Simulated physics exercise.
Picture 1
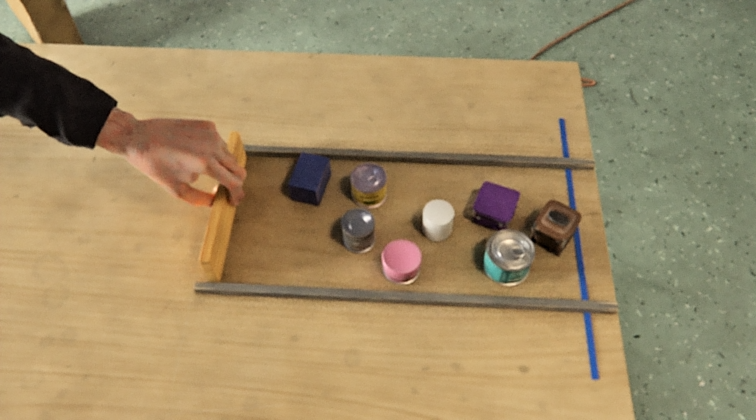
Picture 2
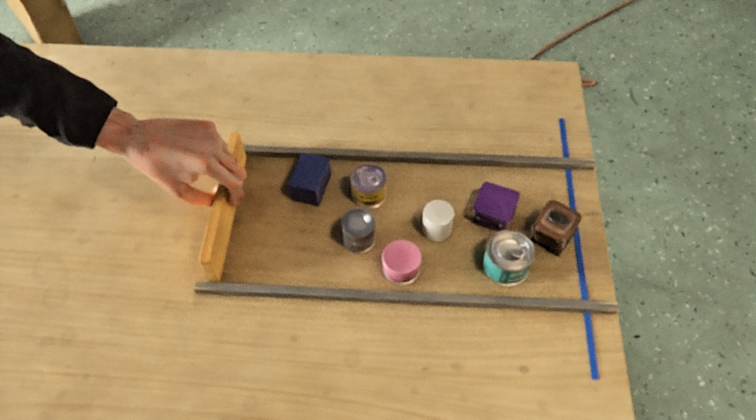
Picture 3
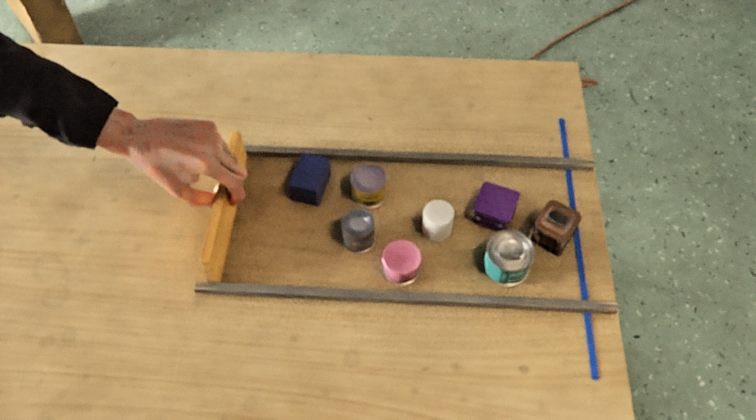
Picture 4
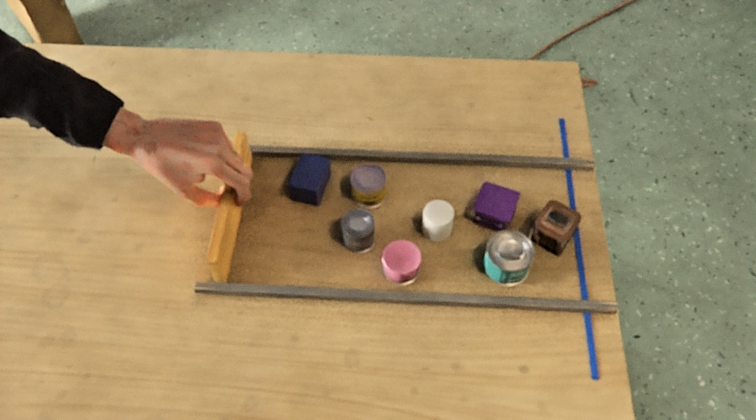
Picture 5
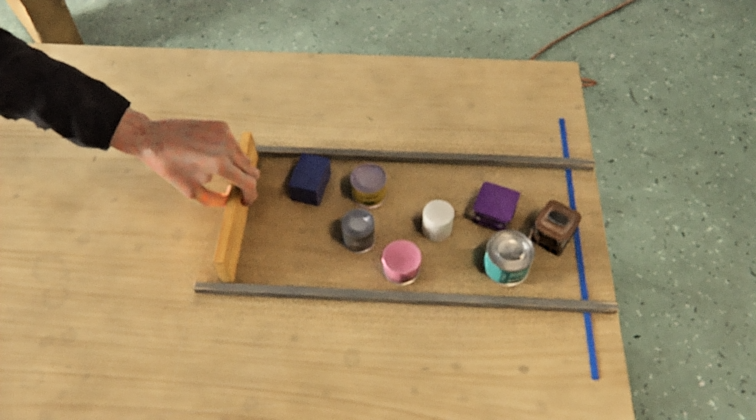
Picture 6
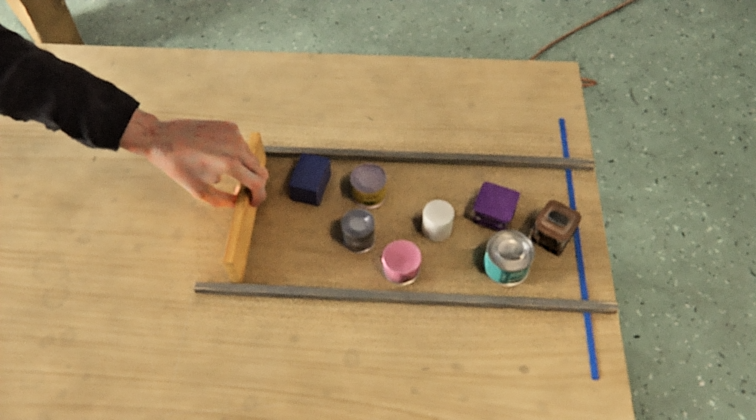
A hand in a dark sleeve holds an upright wooden board at the left of a light wooden table, seen from above. Between two grey rails sit a dark blue block, yellow, grey, pink and turquoise tins, a white cylinder, and purple and brown cases near blue tape. The hand slides the board slightly rightward, touching none of them, while the objects and camera stay still.
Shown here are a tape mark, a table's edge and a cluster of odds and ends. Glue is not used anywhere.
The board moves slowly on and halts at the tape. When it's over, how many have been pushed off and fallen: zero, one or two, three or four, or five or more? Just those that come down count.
By the end, three or four have fallen.
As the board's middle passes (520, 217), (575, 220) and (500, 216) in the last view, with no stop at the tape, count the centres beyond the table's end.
Result per place: 1; 4; 0.
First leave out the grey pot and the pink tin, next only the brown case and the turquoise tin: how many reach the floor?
The number is 3 for the first case and 2 for the second.
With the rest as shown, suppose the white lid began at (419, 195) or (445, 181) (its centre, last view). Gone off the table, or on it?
Place by place, it stays put; goes off.
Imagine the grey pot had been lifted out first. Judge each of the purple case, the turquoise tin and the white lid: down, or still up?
As for the purple case, it drops; the turquoise tin drops; and the white lid holds.
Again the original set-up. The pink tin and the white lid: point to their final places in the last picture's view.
I'd put one close to (605, 277) and the other close to (597, 217).
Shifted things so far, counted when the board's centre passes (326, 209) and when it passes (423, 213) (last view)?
Tally: First 2; then 6.
Soon after, none off yet; brown case at rest near (555, 227); turquoise tin at rest near (508, 258); purple case at rest near (495, 208).
In the end, the number that fall off is three or four; gone, yellow tin, purple case, turquoise tin and brown case.
